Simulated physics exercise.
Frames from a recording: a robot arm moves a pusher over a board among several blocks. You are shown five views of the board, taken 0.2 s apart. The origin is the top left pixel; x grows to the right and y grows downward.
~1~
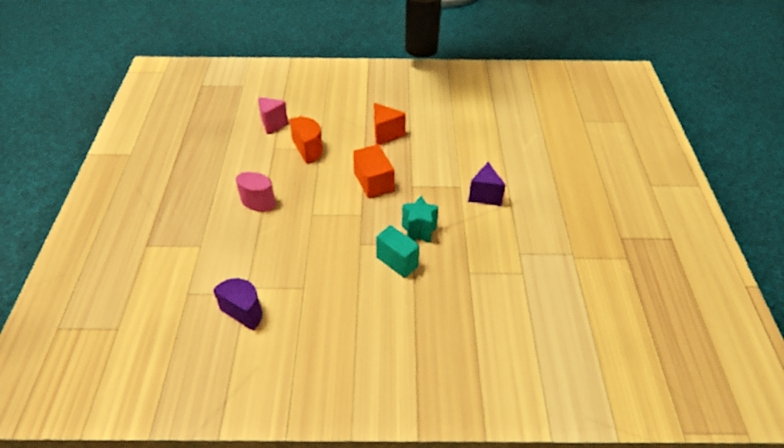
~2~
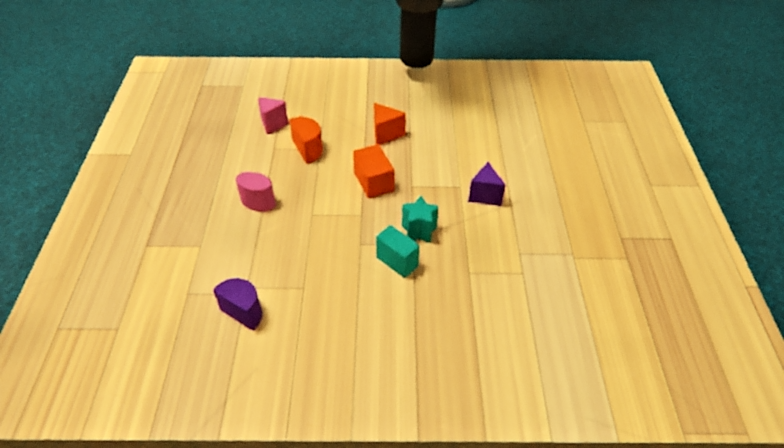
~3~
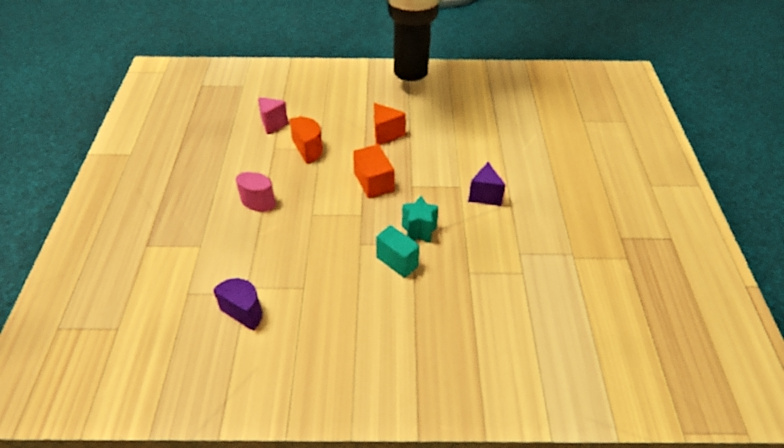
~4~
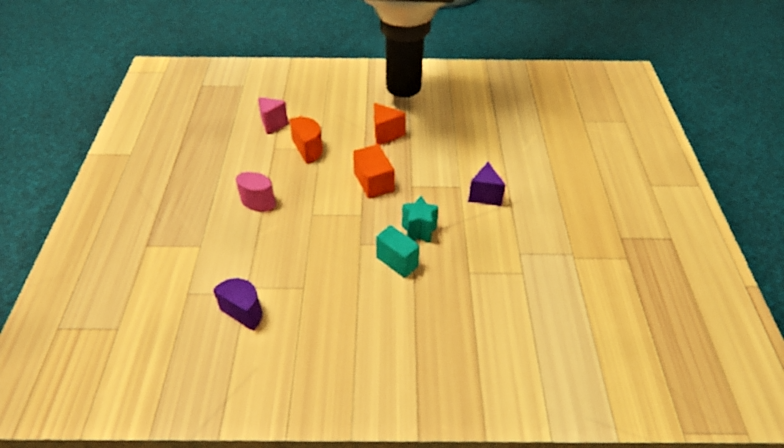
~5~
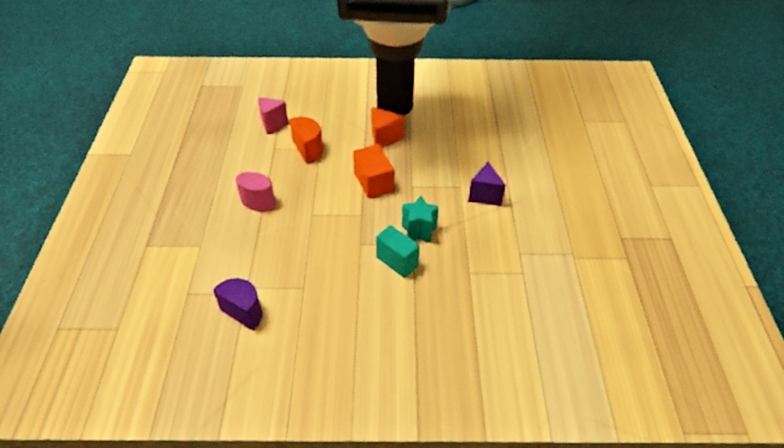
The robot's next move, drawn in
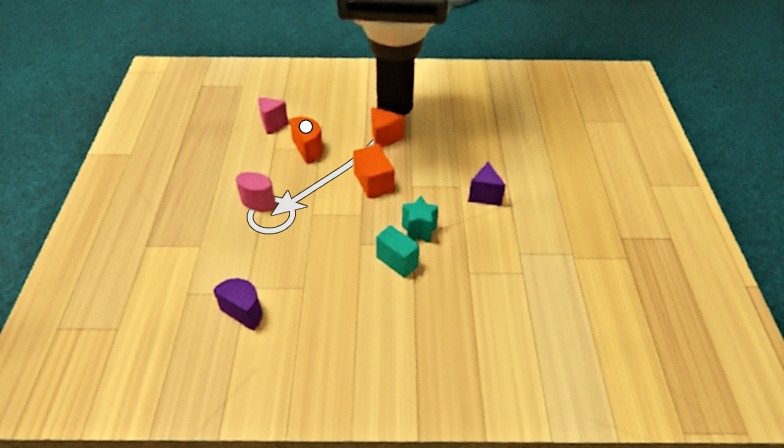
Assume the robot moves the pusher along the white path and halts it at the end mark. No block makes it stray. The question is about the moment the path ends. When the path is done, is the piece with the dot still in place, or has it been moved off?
Left where it is.
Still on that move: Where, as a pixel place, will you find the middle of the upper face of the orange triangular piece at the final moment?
For the centre of its top, I'd go with (307, 199).
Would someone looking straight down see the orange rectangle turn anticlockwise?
Yes, it checks out.
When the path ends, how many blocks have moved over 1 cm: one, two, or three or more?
Most likely three or more.
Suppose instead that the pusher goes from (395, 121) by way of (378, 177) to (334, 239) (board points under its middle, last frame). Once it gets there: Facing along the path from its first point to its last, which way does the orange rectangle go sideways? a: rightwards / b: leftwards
I choose b.
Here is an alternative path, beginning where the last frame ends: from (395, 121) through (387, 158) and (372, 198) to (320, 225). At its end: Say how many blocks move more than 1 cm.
Count: Two.
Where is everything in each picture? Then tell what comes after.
The first picture shows pusher tip (421, 49); block tops, pink elliptical block (253, 180); orange half-round block (306, 127); orange rectangle (373, 159); orange triangular piece (386, 112).
The second picture shows pusher (417, 59); blocks unchanged.
The third picture shows pusher (411, 72); blocks unchanged.
The fourth picture shows pusher (404, 87); blocks unchanged.
The fifth picture shows pusher (395, 106); pink elliptical block (253, 180); orange half-round block (306, 127); orange rectangle (373, 159); orange triangular piece (384, 116).
Path on the board, from (395, 121) through (344, 168) to (271, 215); the dot is on the orange half-round block.
The first path, step by step. One third of the way, pusher (364, 138); orange rectangle (373, 167), turned 20° anticlockwise; orange triangular piece (351, 150).
Two thirds of the way, pusher (318, 169); orange rectangle (373, 170), turned 30° anticlockwise; orange triangular piece (316, 185), turned 35° anticlockwise.
At the end, pusher (268, 200); pink elliptical block (235, 184), turned 55° clockwise; orange half-round block in place; orange rectangle (373, 170), turned 30° anticlockwise; orange triangular piece (307, 199), turned 70° anticlockwise.
